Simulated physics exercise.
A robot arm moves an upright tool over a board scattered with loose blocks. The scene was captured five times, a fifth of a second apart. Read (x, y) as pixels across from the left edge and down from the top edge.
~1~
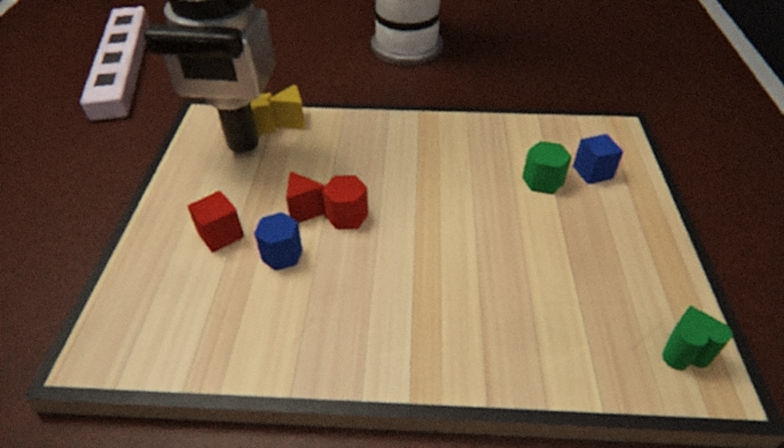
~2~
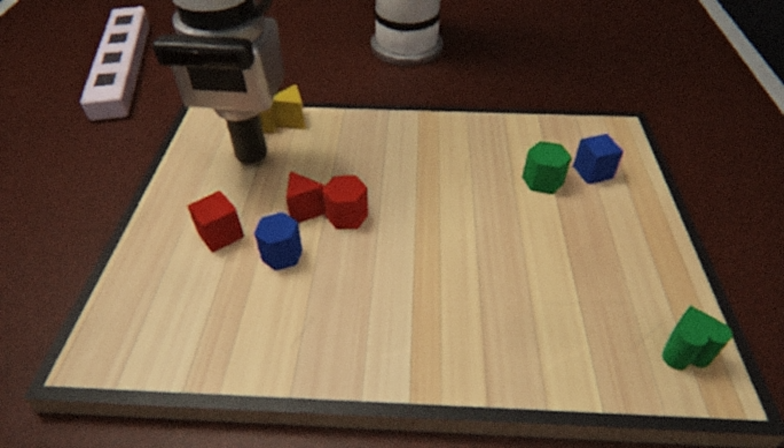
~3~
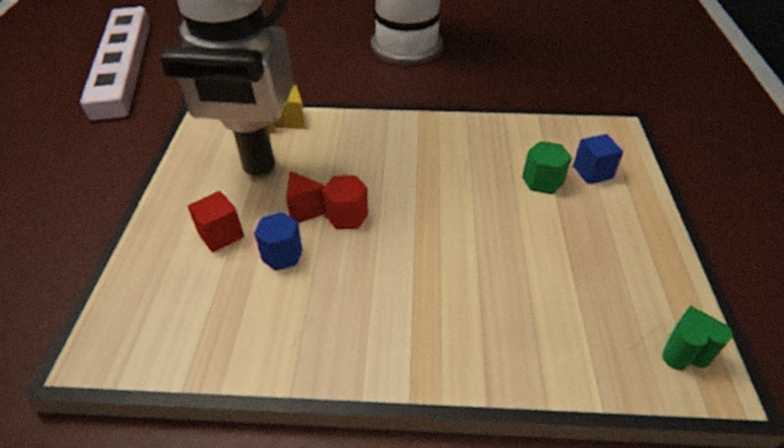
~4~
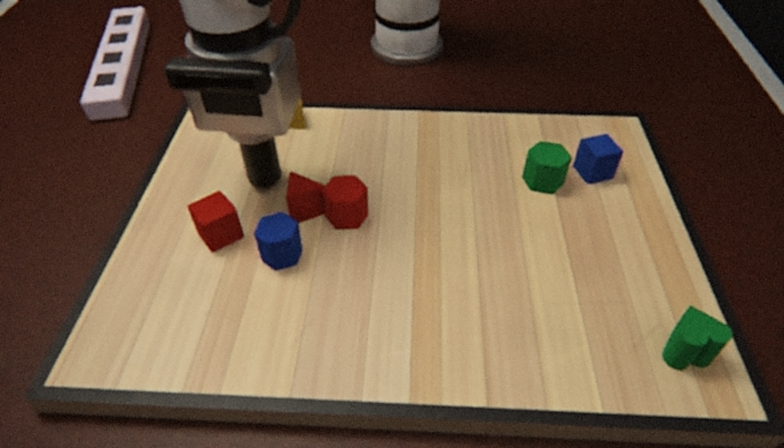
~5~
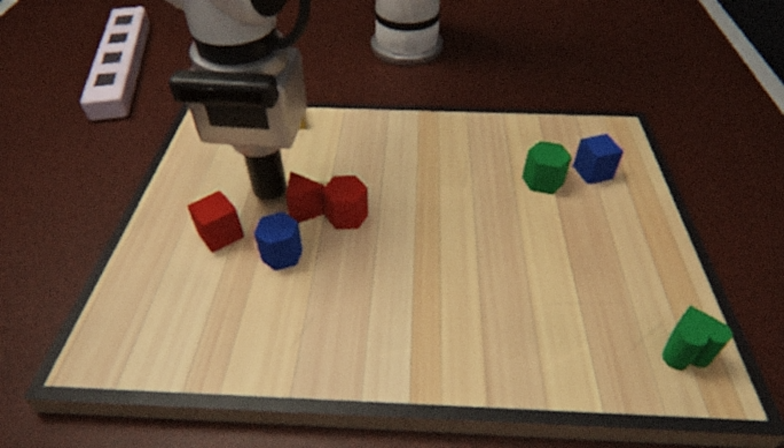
A pale wooden board with a dark edge lies on a dark reddish-brown table, seen from above at an angle by a still camera. Red and blue blocks sit left of centre, yellow at the upper left, green and blue at the upper right, and green at the lower right. A robot arm moves its upright black tool slightly right and toward the viewer, nearing the red and blue blocks, which stay still.
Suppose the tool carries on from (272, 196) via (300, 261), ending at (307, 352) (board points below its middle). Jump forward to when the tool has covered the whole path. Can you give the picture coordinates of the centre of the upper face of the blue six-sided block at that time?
For the centre of its top, I'd go with (254, 277).
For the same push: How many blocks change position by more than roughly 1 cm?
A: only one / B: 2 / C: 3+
Correct choice: C.
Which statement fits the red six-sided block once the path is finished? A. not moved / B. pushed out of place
B - pushed out of place.
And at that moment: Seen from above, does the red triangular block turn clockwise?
No, it doesn't check out.
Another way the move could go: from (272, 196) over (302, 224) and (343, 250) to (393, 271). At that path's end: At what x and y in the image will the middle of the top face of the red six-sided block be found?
The middle of its top is at (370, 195).
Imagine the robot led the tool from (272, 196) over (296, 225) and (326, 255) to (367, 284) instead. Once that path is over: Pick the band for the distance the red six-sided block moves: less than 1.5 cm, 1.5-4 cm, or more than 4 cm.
It shifts by 1.5 to 4 cm.
The first path, step by step. One third of the way, tool (292, 230); blue six-sided block (274, 239), turned 20° clockwise; red triangular block (317, 195), turned 25° anticlockwise; red six-sided block (361, 189).
Two thirds of the way, tool (301, 282); blue six-sided block (255, 275), turned 90° clockwise; red triangular block (317, 195), turned 25° anticlockwise; red six-sided block (361, 189).
At the end, tool (306, 345); red square block not moved; blue six-sided block (254, 277), turned 95° clockwise; red triangular block (317, 195), turned 25° anticlockwise; red six-sided block (361, 189).
